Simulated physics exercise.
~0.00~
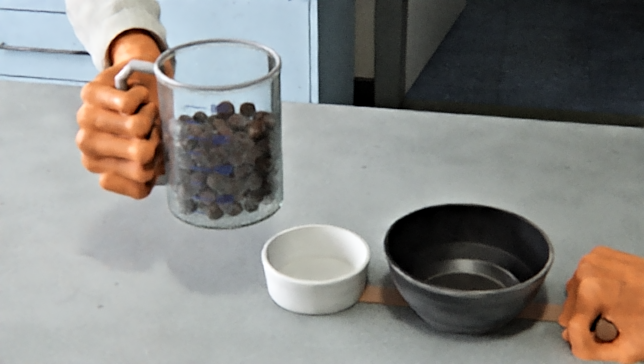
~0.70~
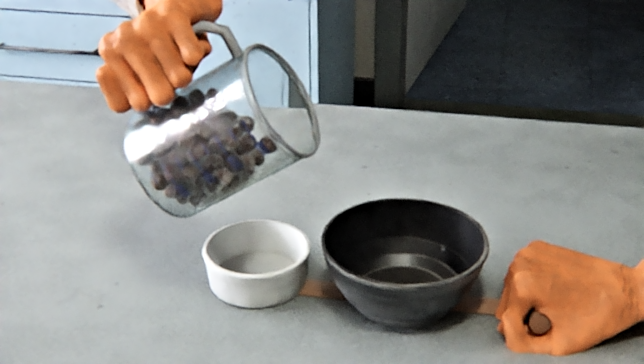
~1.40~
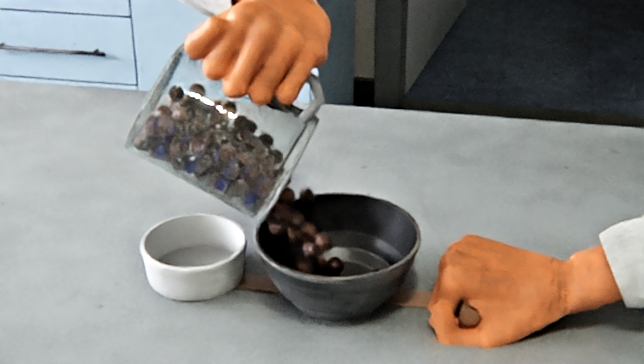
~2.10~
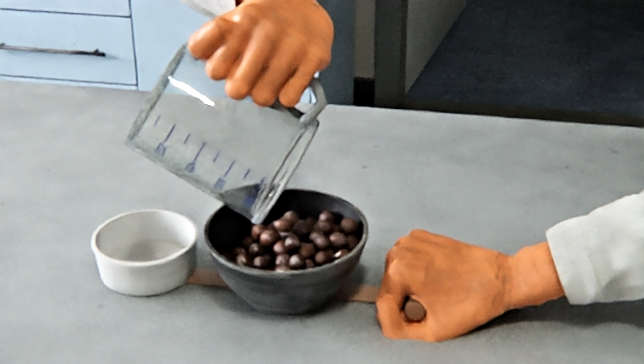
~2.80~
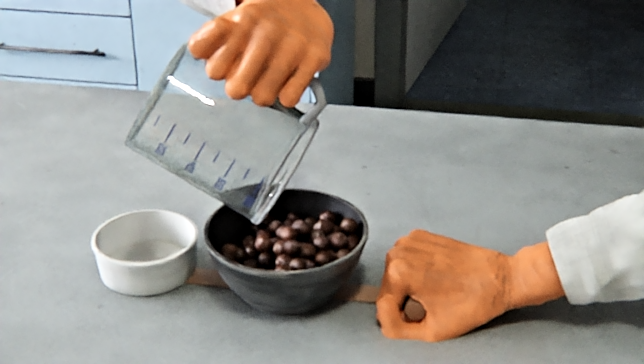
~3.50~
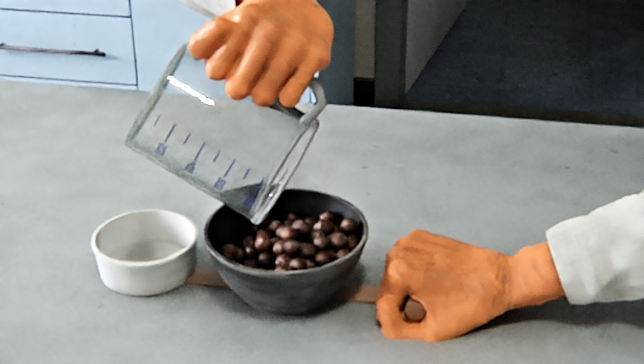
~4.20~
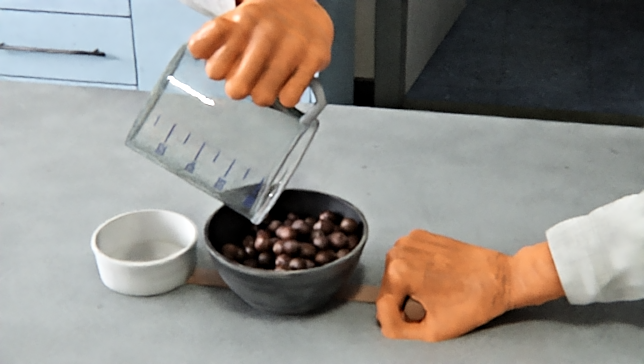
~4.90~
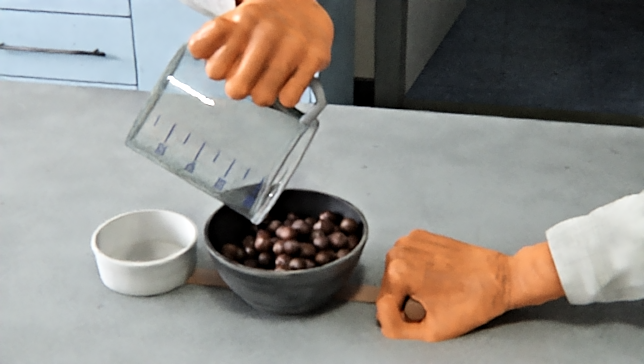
A clear jug of dark chocolate balls, held by a hand at the upper left, hangs above a grey counter seen from slightly above, with pale blue drawers behind. Below it, to the right, a small white dish and a larger black bowl sit joined by a brown strip, which another hand grips at the right. That hand slides both dishes leftward while the jug tips to the right. The balls spill over its rim into the black bowl as the dishes keep sliding. Finally everything is still, the emptied jug held tilted over the filled black bowl, the white dish empty.
